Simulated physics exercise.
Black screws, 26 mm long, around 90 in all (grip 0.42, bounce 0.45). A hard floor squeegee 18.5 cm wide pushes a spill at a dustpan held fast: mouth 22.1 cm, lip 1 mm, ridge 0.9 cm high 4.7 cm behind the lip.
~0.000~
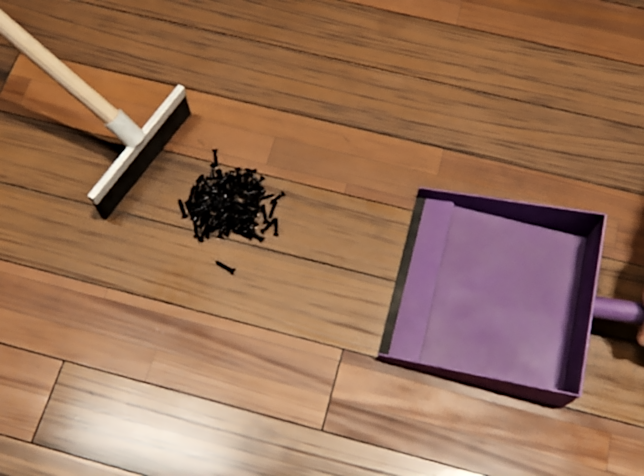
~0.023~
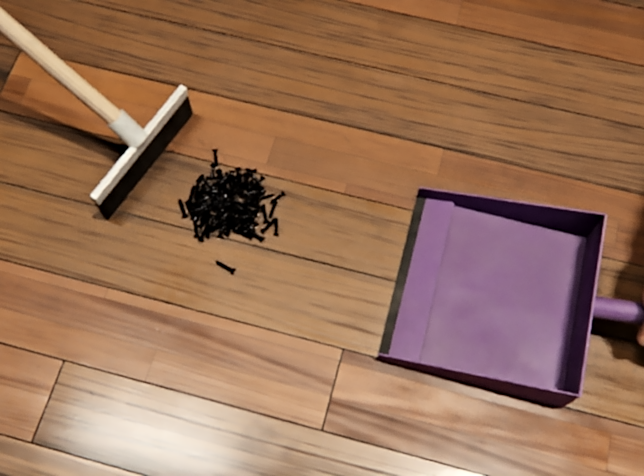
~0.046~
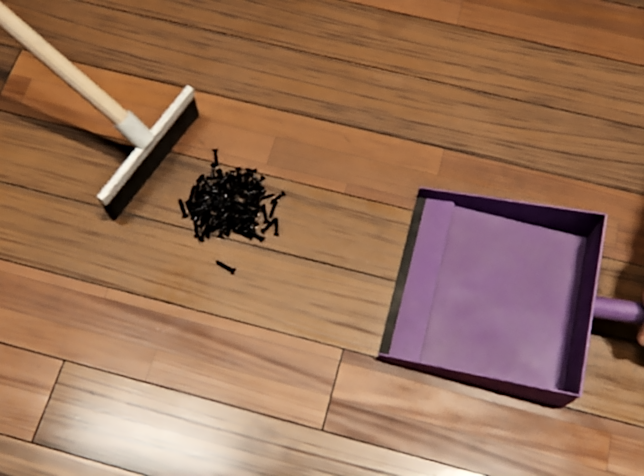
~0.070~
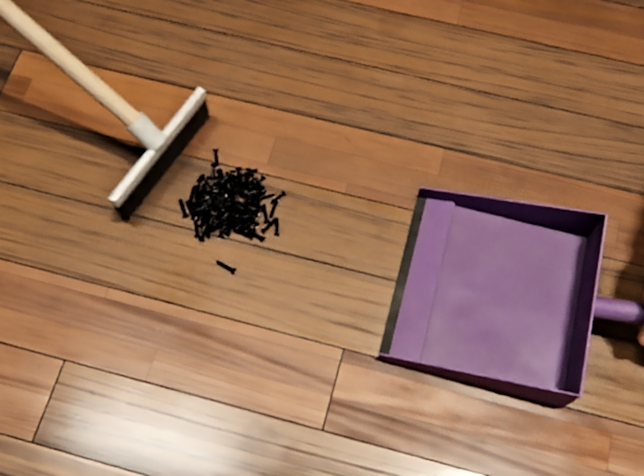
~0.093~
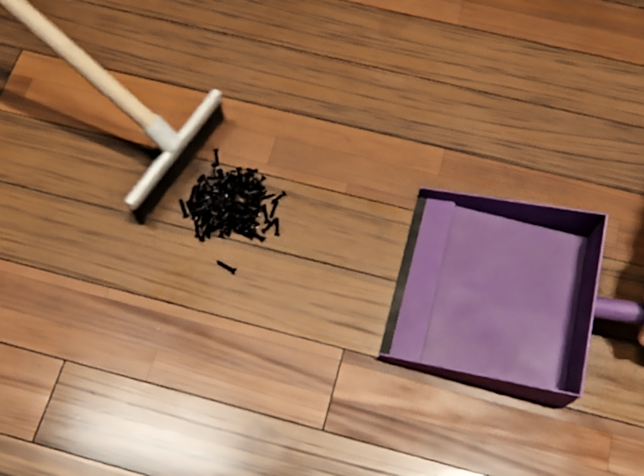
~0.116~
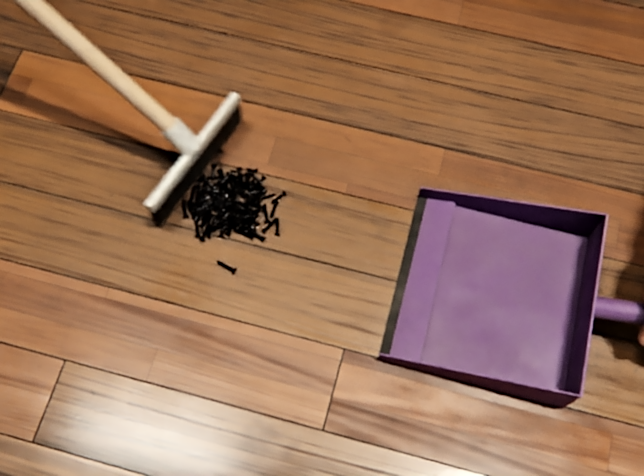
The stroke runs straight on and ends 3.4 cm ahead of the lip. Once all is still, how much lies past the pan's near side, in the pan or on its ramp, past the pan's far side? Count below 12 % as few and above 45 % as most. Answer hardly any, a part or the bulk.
Past the pan's near side: Hardly any; in the pan or on its ramp: A part; past the pan's far side: Hardly any.
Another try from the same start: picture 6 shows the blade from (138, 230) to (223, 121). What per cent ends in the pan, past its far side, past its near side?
Pan 45, far 0, near 15.
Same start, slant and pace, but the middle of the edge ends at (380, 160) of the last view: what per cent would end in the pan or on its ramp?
About 10 per cent.
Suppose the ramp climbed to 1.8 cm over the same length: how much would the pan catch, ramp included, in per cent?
It would be near 35 per cent.
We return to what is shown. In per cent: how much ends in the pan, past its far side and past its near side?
Near side 5, pan 40, far side 0.
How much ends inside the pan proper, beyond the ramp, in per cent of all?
Roughly 15 per cent.
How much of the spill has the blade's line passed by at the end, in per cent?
Some 10 per cent.
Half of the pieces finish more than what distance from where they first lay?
Roughly 24 cm.
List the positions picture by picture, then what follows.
The first frame shows blade from (95, 199) to (181, 93), moved 0.0 cm, 0 of the pieces shifted so far; middle of the pieces at (227, 207); pan at (502, 300).
The second frame shows blade from (97, 199) to (183, 93), moved 0.3 cm, 0 of the pieces shifted so far; middle of the pieces at (227, 207).
The third frame shows blade from (104, 200) to (190, 94), moved 1.1 cm, 0 of the pieces shifted so far; middle of the pieces at (228, 206).
The fourth frame shows blade from (116, 202) to (201, 96), moved 2.6 cm, 0 of the pieces shifted so far; middle of the pieces at (228, 206).
The fifth frame shows blade from (132, 204) to (217, 98), moved 4.5 cm, 0 of the pieces shifted so far; middle of the pieces at (228, 206).
The sixth frame shows blade from (151, 207) to (235, 100), moved 6.9 cm, 1 of the pieces shifted so far; middle of the pieces at (229, 206); pan at (503, 300). The blade's pace is about 1.04 m/s, heading 6 degrees away from the viewer's side.
Then, at 0.23 s, middle of the blade 16 cm from the lip; 0 % over the lip, far side 0 %, near side 0 %.
After 0.31 s, middle of the blade 9 cm from the lip; 0 % over the lip, far side 0 %, near side 0 %.
After 0.53 s, middle of the blade 6 cm from the lip; 45 % over the lip, far side 0 %, near side 0 %.
At rest (2.2 s), near side 5 %, pan 40 %, far side 0 %, in front of the lip or behind the blade 55 %.
